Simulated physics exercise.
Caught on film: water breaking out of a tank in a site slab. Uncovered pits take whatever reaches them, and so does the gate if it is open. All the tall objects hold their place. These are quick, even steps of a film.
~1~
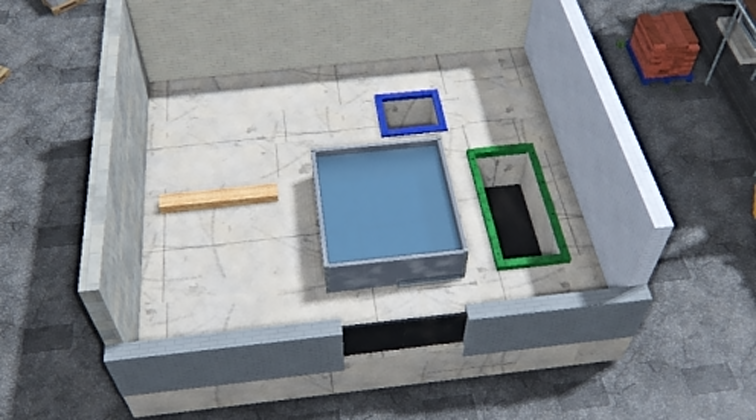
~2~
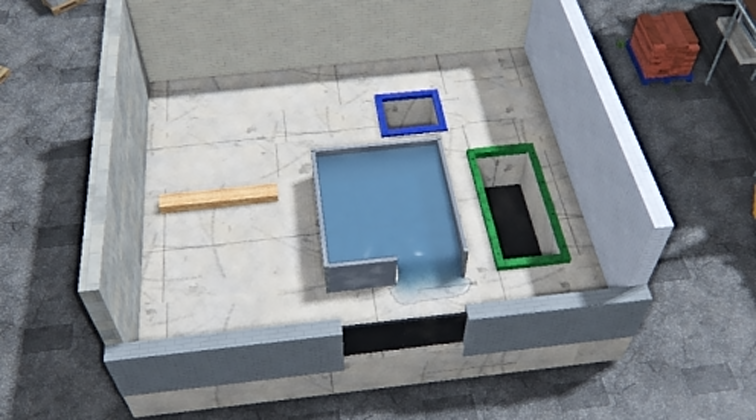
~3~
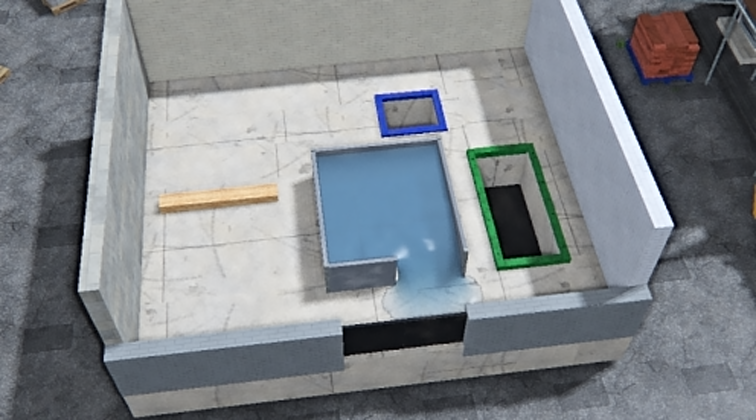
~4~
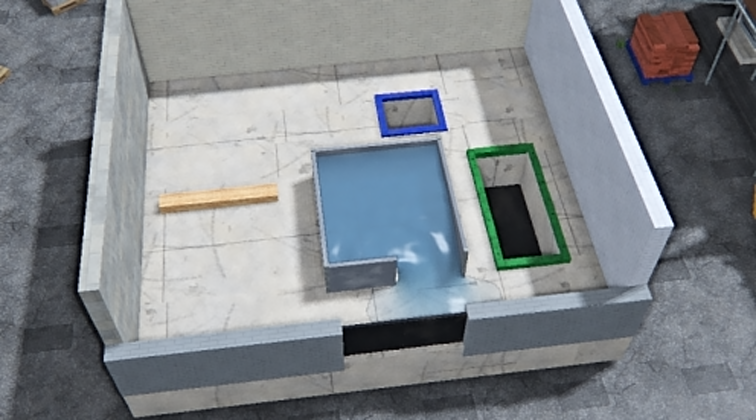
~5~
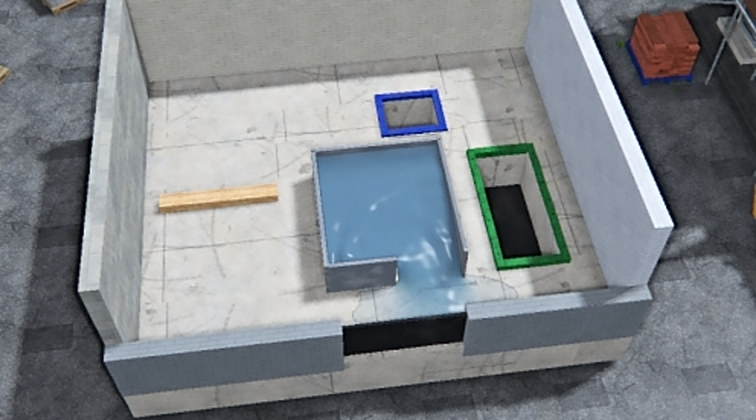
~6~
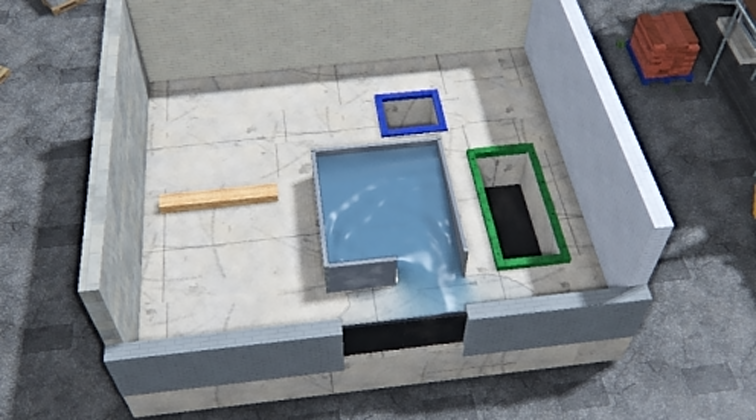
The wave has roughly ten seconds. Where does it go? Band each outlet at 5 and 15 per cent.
One by one: The gate takes not even 5 %; the blue pit takes not even 5 %; the green pit takes from 5 to 15 %.
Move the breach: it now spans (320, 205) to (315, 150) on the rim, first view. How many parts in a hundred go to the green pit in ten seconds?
Per cent: Green 0.
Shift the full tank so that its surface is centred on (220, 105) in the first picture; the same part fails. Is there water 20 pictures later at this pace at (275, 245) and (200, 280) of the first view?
In turn: Wet, awash.
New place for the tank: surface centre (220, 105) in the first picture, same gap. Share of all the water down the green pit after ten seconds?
Roughly, in per cent: Green 0.
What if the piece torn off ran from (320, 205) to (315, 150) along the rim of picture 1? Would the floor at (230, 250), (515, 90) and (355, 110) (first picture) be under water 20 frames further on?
As listed: Wet, clear, dry.
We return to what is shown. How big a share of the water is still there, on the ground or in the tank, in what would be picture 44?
About 94 per cent.
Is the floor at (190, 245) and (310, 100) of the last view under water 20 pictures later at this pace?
In that order: Flooded, not flooded.
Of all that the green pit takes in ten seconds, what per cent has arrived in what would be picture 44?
Roughly 80 per cent.
A moment on, water covers 15 % of the floor; the gate 0 %, the blue pit 0 %, the green pit 0 %.
Next, water covers 25 % of the floor; the gate 0 %, the blue pit 0 %, the green pit 0 %.
Then, water covers 40 % of the floor; the gate 0 %, the blue pit 0 %, the green pit 2 %.
Later, water covers 70 % of the floor; the gate 0 %, the blue pit 0 %, the green pit 6 %.
In the end, water covers 90 % of the floor; the gate 0 %, the blue pit 0 %, the green pit 8 %.
